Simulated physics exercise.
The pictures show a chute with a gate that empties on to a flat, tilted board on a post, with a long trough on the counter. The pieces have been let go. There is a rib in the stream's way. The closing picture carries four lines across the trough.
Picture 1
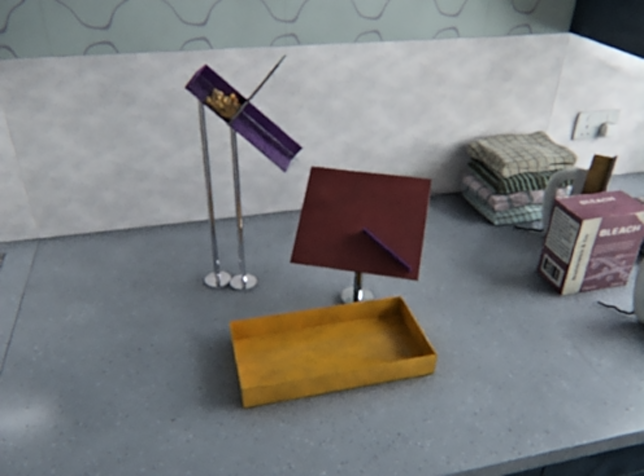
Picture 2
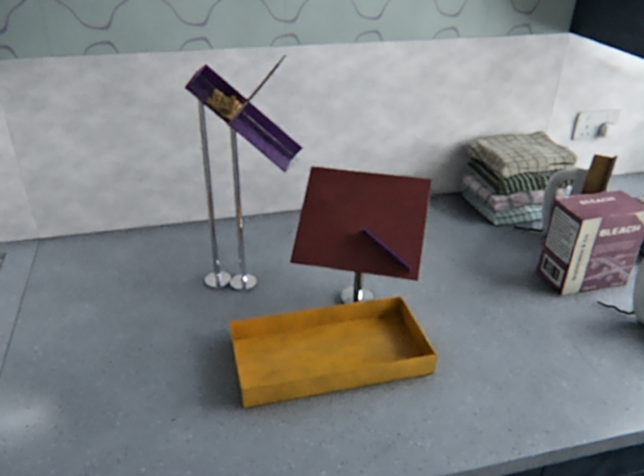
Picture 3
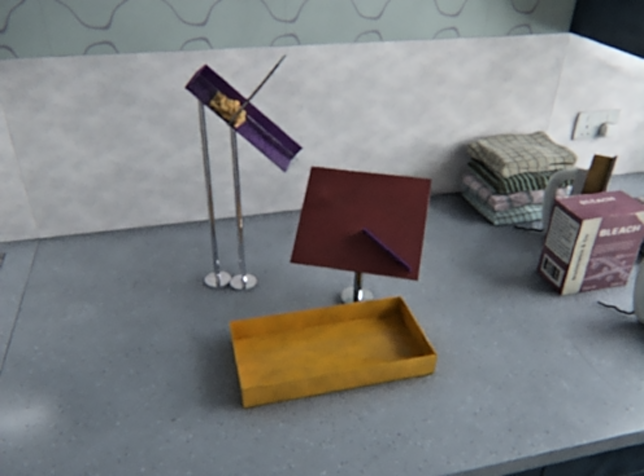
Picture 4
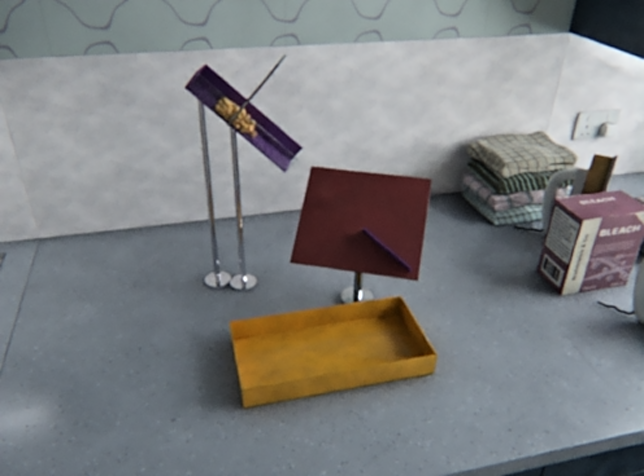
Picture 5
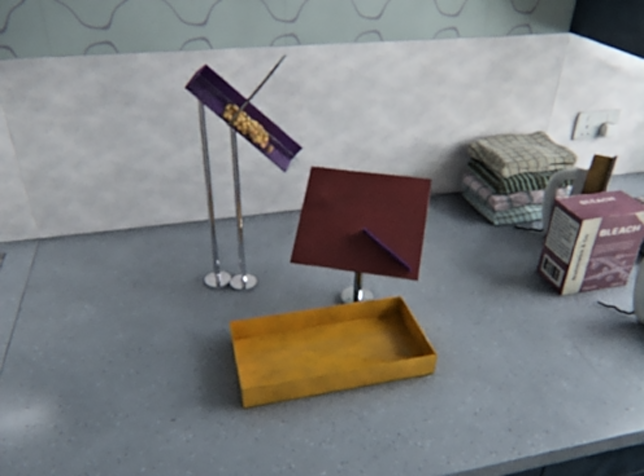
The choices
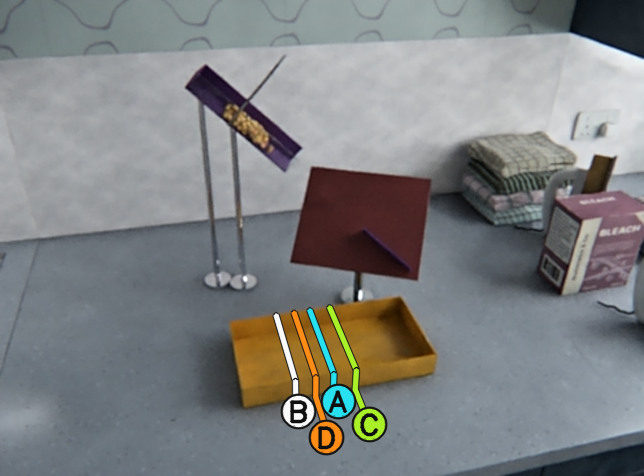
Dried chickpeas slid slowly at first, then farther down a steep purple chute to the right, bunched together past a thin gate, while the tilted dark red board and empty yellow trough below stayed still.
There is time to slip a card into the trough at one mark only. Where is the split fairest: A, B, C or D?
The best line is C.
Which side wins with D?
The right side.
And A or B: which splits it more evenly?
It is A.
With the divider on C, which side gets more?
The right side.
On the marked copy, line A crosses the front rim at (333, 373); line B crosses the front rim at (295, 380); line C crosses the front rim at (356, 369); line D crosses the front rim at (315, 376).
If A is chosen, of what is caught, a small share on the left of the divider, the bulk on the right.
If B is chosen, of what is caught, none at all on the left of the divider, the whole lot on the right.
If C is chosen, of what is caught, close to a quarter on the left of the divider, close to two thirds on the right.
If D is chosen, of what is caught, a small share on the left of the divider, all but a few on the right.
